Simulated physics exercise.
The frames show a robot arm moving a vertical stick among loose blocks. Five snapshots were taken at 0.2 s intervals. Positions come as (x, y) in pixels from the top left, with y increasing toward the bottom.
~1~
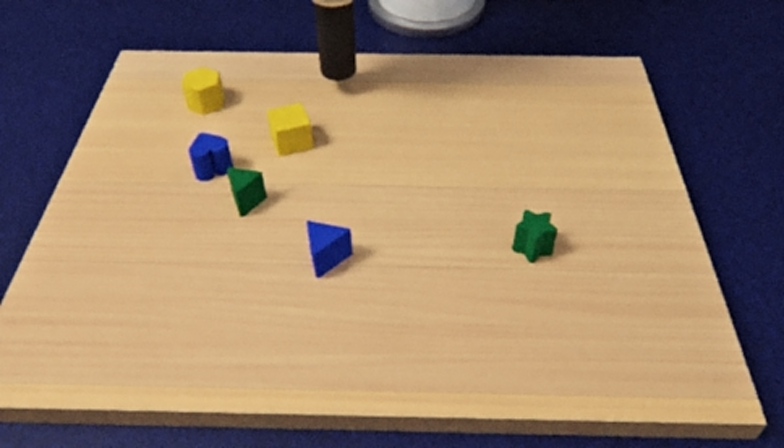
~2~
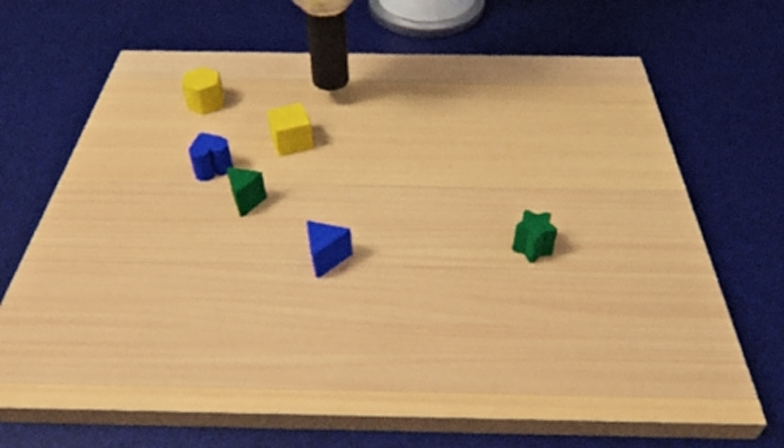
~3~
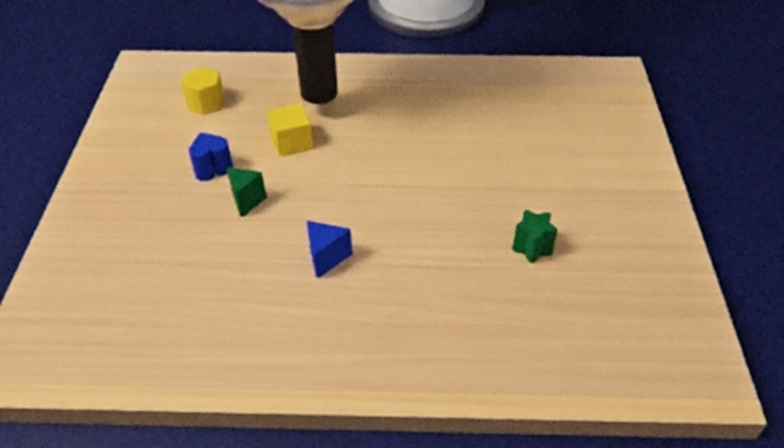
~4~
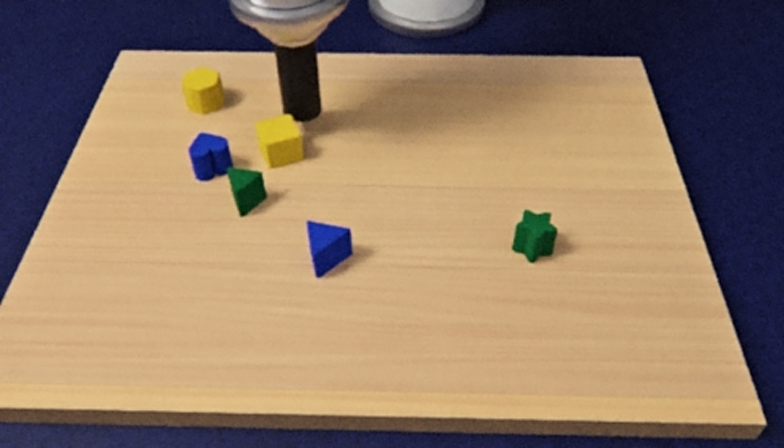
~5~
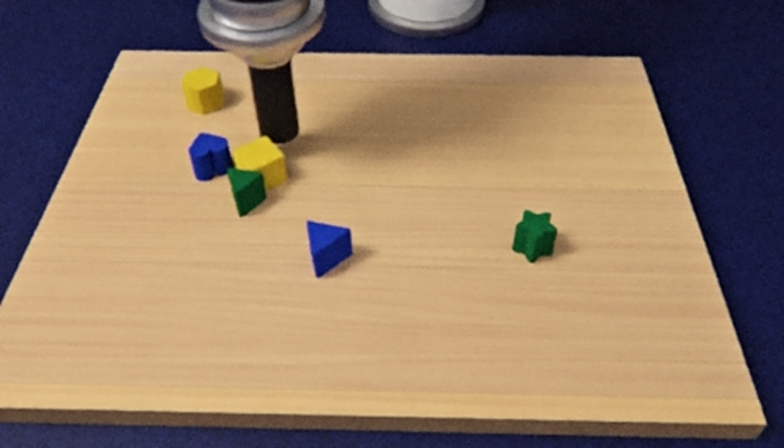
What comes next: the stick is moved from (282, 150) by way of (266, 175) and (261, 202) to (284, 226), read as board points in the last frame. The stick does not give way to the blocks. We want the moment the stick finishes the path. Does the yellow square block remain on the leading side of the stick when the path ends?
In short: No.
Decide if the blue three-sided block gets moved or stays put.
Not moved.
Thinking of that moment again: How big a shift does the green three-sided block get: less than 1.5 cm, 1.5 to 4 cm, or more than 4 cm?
I reckon it covers more than 4 cm.
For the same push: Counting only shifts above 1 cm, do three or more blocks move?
I'd say no.
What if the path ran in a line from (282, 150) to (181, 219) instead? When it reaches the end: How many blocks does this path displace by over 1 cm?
It should be three or more.
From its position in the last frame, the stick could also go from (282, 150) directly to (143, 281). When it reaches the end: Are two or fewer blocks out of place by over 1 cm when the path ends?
Going by the path, yes.
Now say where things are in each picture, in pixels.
In the first frame, stick tip at (338, 71); block tops, blue heart block at (207, 144); green three-sided block at (242, 177); yellow square block at (289, 116); blue three-sided block at (324, 234).
In the second frame, stick at (331, 80); blocks unchanged.
In the third frame, stick at (319, 93); blocks unchanged.
In the fourth frame, stick at (303, 110); yellow square block at (278, 128).
In the fifth frame, stick at (280, 132); blue heart block at (207, 144); green three-sided block at (242, 177); yellow square block at (258, 152); blue three-sided block at (324, 234).
The first path, step by step. One third of the way, stick at (262, 157); green three-sided block at (231, 200), turned 15° clockwise; yellow square block at (242, 176), turned 25° anticlockwise.
Two thirds of the way, stick at (258, 185); green three-sided block at (216, 229), turned 25° clockwise; yellow square block at (232, 204), turned 20° anticlockwise.
At the end, stick at (281, 208); blue heart block in place; green three-sided block at (210, 235), turned 35° clockwise; yellow square block at (232, 211); blue three-sided block in place.
